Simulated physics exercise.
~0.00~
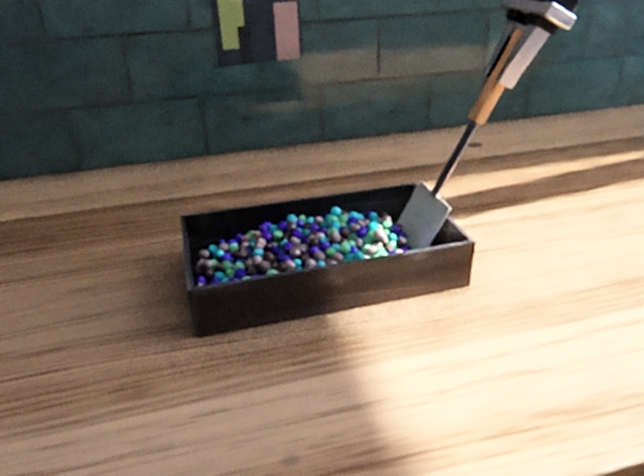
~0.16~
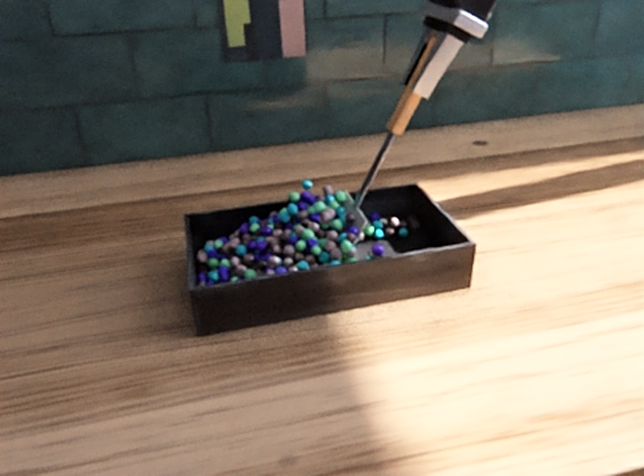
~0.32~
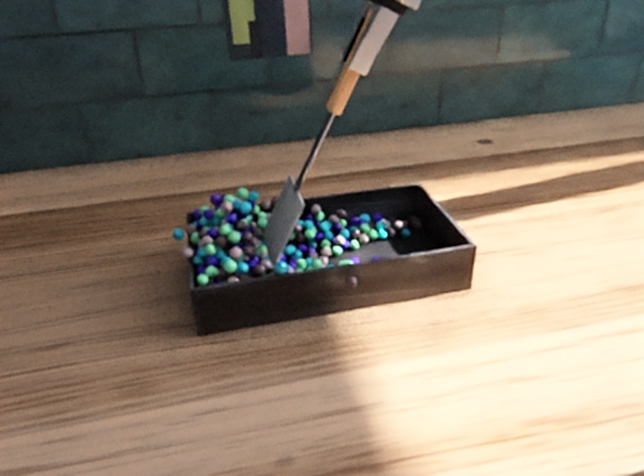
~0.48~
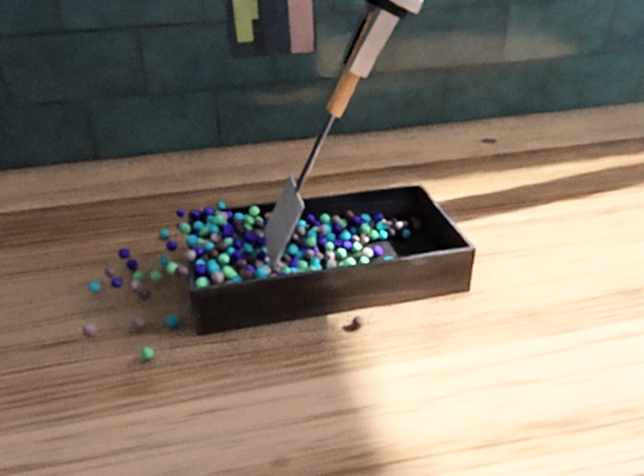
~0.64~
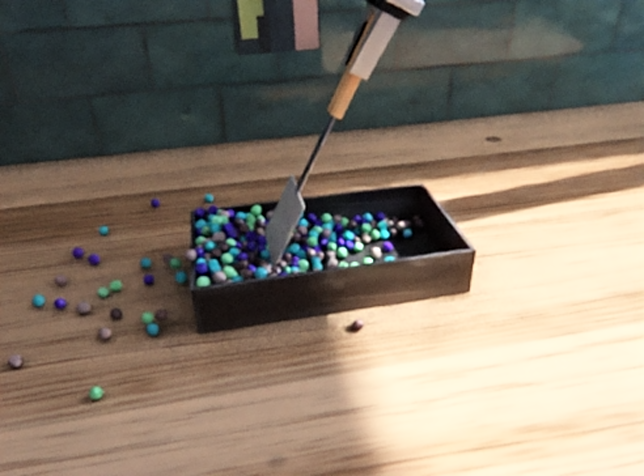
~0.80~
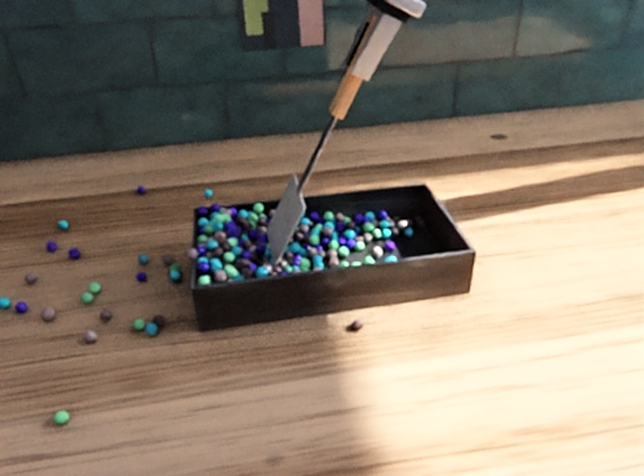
A robot arm swept a spatula leftward through a black tray of small colourful balls, heaping them at the left end, then stopped as some spilled over the edge and rolled across the wooden table, leaving most still in the tray.
